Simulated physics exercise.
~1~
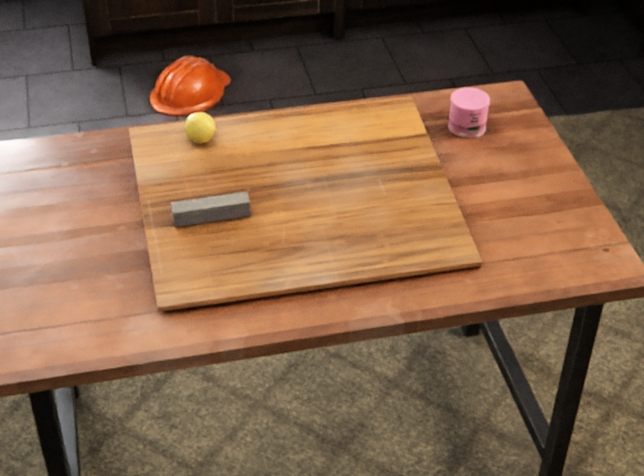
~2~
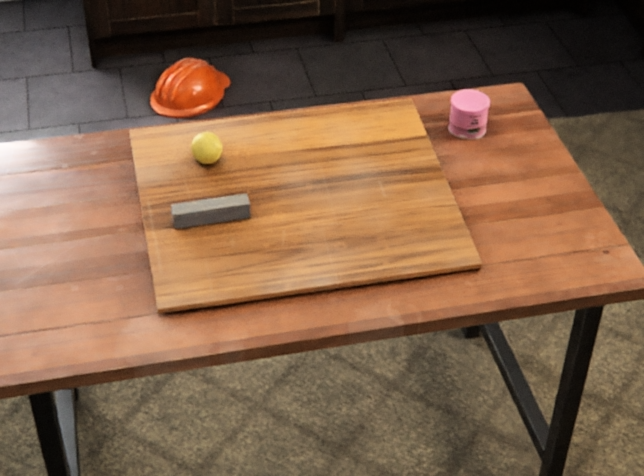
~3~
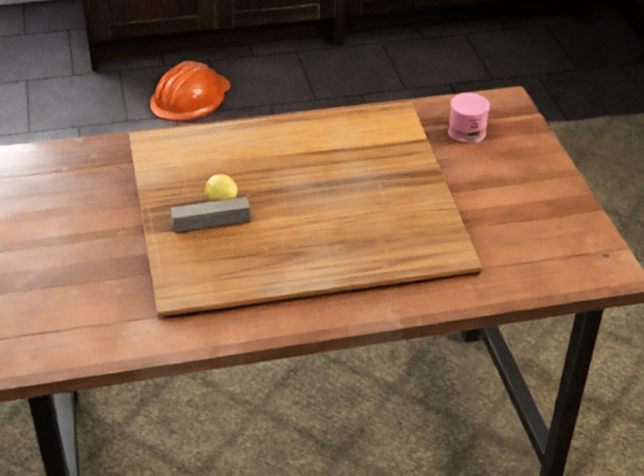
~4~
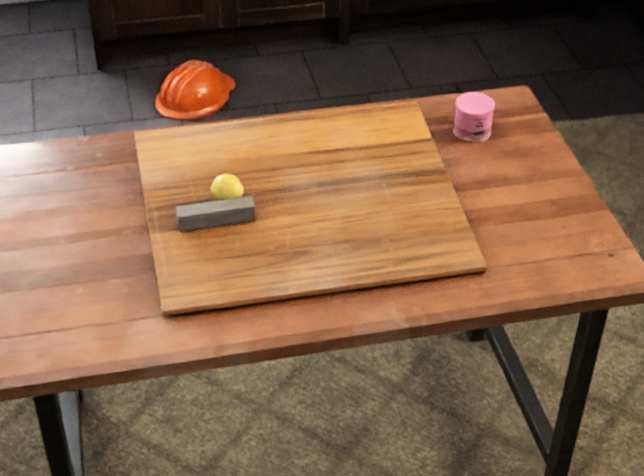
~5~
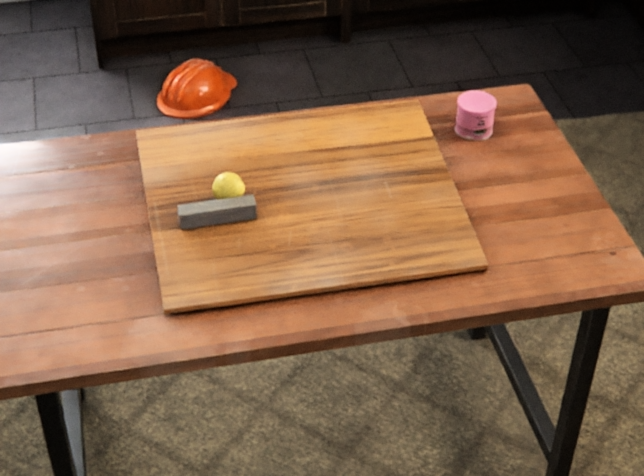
On a wooden table beside an orange hard hat and a pink tin, a yellow lemon moves a short way down a wooden board towards the near side, meets a fixed grey block and stays resting behind it, while the tin stays in its place.
